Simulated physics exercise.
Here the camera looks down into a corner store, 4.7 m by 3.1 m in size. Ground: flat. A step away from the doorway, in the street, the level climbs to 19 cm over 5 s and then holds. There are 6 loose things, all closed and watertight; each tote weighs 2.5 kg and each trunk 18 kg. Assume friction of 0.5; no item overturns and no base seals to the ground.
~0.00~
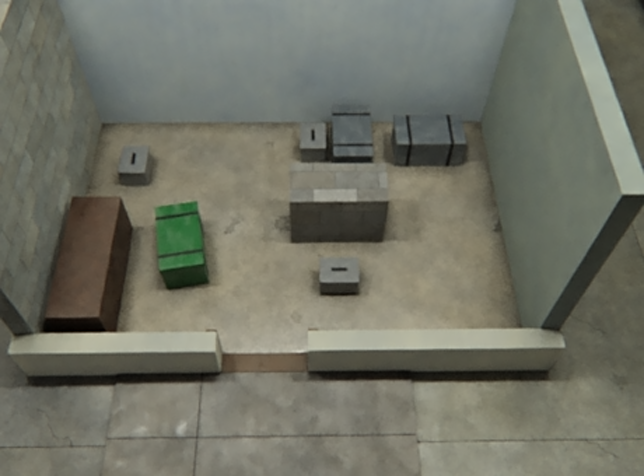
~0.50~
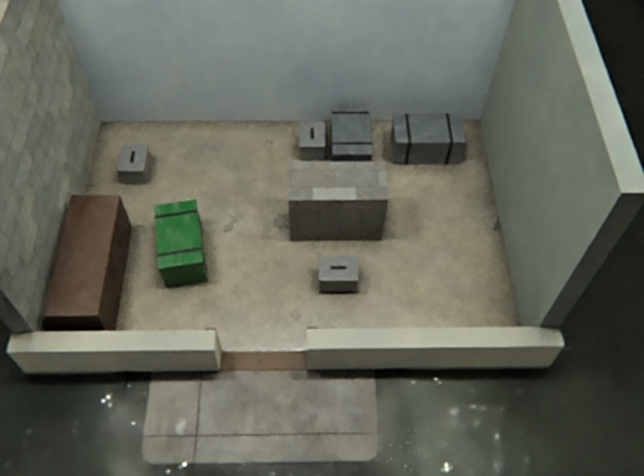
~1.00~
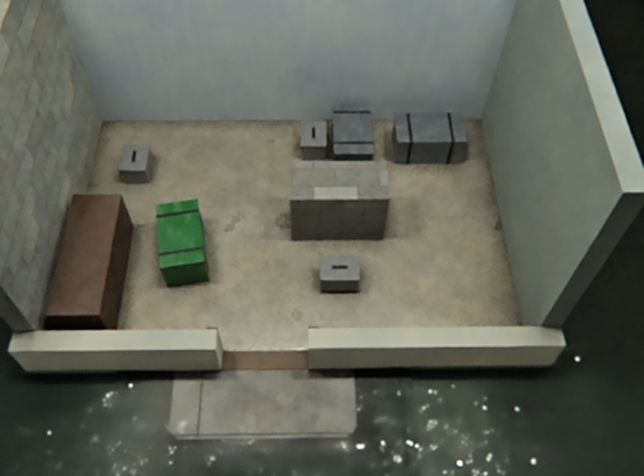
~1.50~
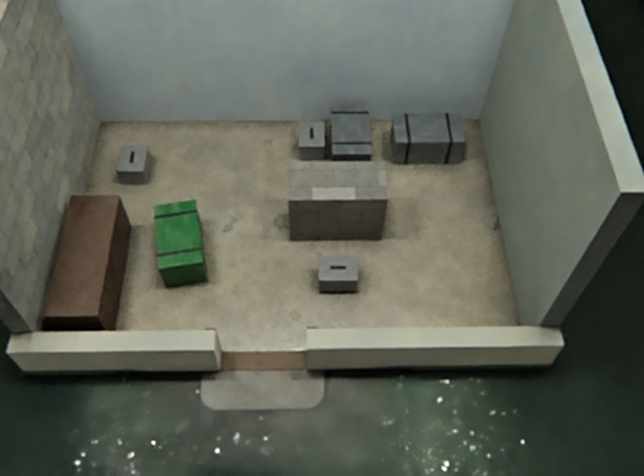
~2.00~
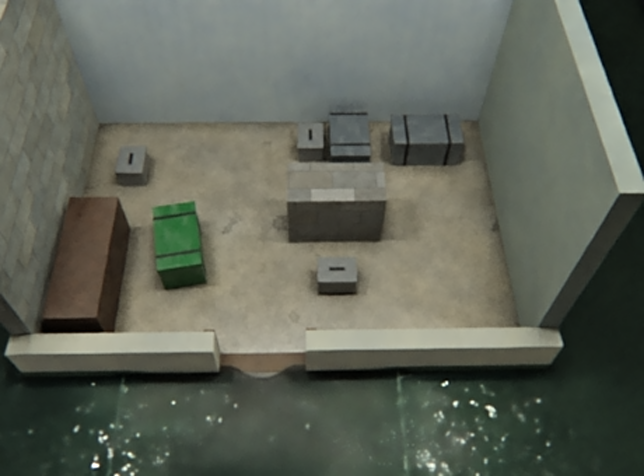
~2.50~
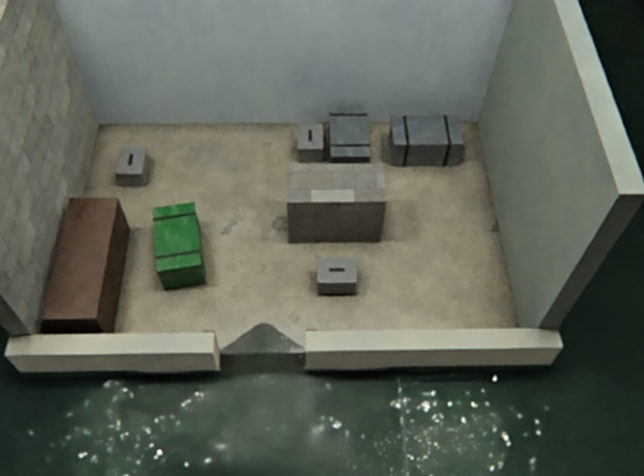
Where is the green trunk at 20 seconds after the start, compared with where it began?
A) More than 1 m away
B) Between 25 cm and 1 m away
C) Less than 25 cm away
Less than 25 cm away.
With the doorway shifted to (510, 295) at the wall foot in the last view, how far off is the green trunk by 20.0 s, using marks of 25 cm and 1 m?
The green trunk ends up a great distance away.
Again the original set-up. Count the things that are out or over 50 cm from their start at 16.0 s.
The number by then is 4.
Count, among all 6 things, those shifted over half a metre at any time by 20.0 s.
By my tally, 6.
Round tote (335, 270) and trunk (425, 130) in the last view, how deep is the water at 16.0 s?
Roughly 9 and 11 cm.
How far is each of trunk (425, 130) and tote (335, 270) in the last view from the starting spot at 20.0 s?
In turn: 200 cm, 30 cm.
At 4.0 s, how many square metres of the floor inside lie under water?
About 2.5 m2.
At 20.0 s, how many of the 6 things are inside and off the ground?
I count 6.
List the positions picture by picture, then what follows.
The first picture shows the green trunk at (179, 234) rests on the ground; water covers 0.0 m2; 0 of 6 have shifted.
The second picture shows the green trunk at (178, 233) rests on the ground; water covers 0.0 m2; 0 of 6 have shifted.
The third picture shows the green trunk at (179, 232), on the bottom; water covers 0.0 m2; 0 of 6 have shifted.
The fourth picture shows the green trunk at (178, 233) rests on the ground; 0.0 m2 under water; 0 of 6 have shifted.
The fifth picture shows the green trunk at (176, 235) rests on the ground; water covers 0.0 m2; 0 of 6 have shifted.
The sixth picture shows the green trunk at (176, 235), on the bottom; water covers 0.1 m2; 0 of 6 have shifted.
After 4.0 s the green trunk is near (176, 235), 0.0 m from its start, aground; 0 afloat.
After 9.0 s the green trunk is near (176, 235), 0.0 m from its start, aground; 3 afloat.
After 16.0 s the green trunk is near (166, 279), 0.5 m from its start, afloat; 6 afloat.
After 20.0 s the green trunk is near (176, 241), 0.1 m from its start, afloat; 6 afloat.
